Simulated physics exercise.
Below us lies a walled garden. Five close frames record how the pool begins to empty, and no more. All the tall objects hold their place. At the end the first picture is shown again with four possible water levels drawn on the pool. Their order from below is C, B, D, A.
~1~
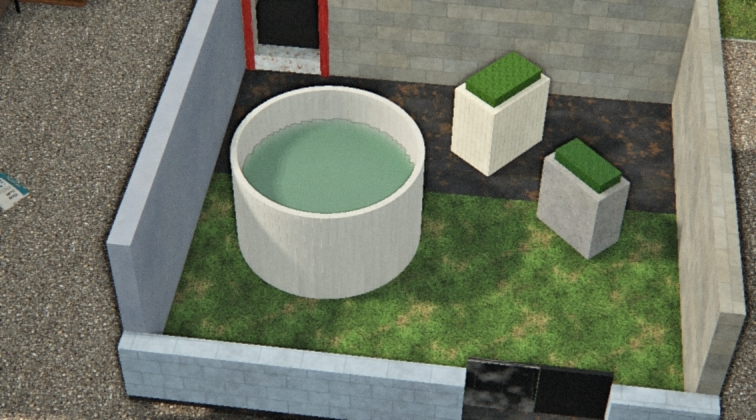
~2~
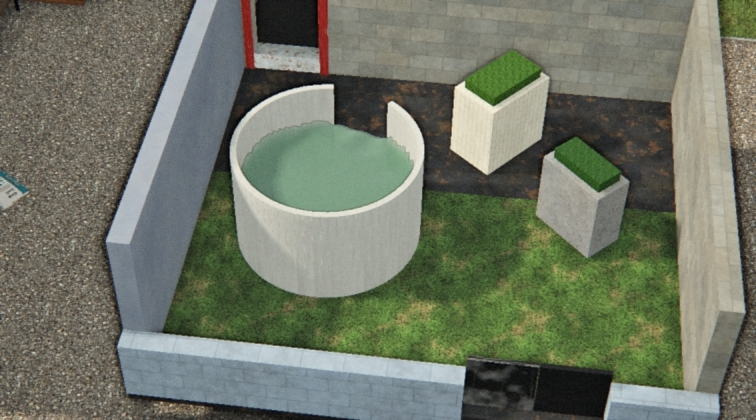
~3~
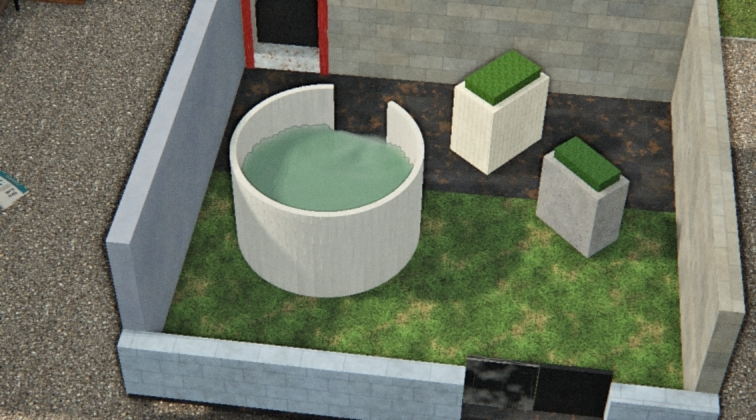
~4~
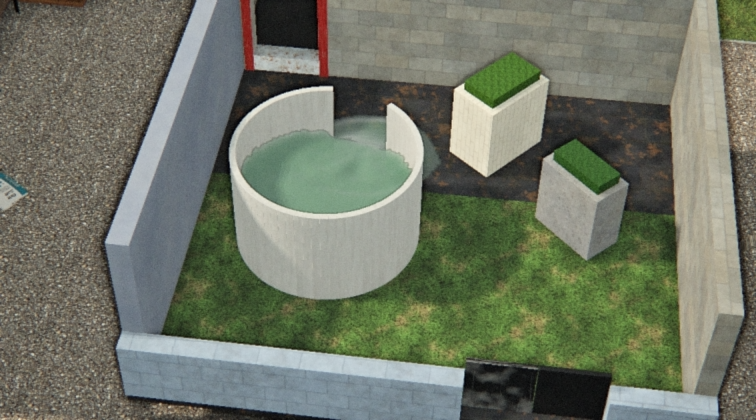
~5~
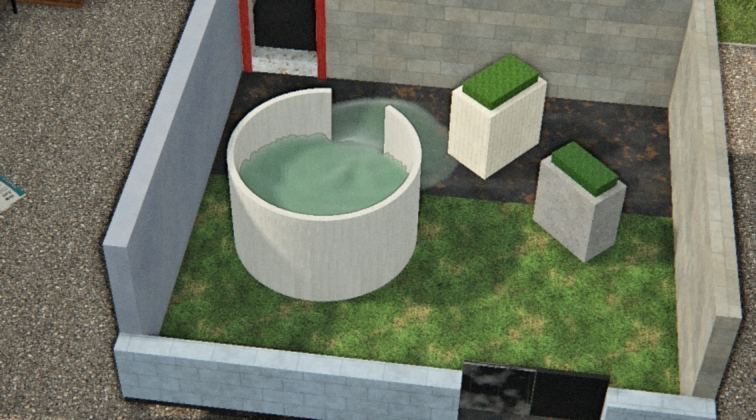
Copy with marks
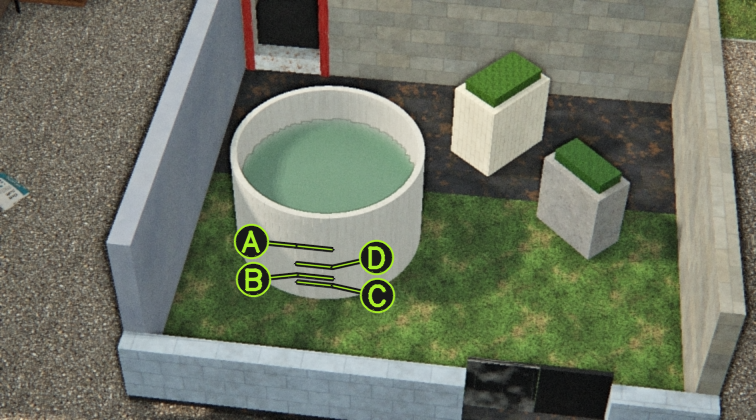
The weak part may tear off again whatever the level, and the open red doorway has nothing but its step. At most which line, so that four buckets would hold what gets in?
Choose A.
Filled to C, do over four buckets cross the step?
No, that is safe.
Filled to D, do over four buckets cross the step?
No, not at all.
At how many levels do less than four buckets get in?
All of the four.
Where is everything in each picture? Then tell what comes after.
The first picture shows water in the pool at rest, its middle at (328, 177); foot of the red doorway at (288, 72); shut gate at (539, 373).
In the second picture, water covers 1 % of the ground, its front hidden from here.
In the third picture, water covers 3 % of the ground, its front hidden from here.
In the fourth picture, water covers 6 % of the ground, its front hidden from here.
In the fifth picture, 10 % of the ground under water, visible out to (449, 163).
In lime, A at (313, 247); B at (314, 276); C at (315, 283); D at (314, 265); from the bottom up C, B, D, A.
For mark A, a bucket or two gets in.
For mark B, nothing gets over.
For mark C, nothing gets over.
For mark D, nothing gets over.
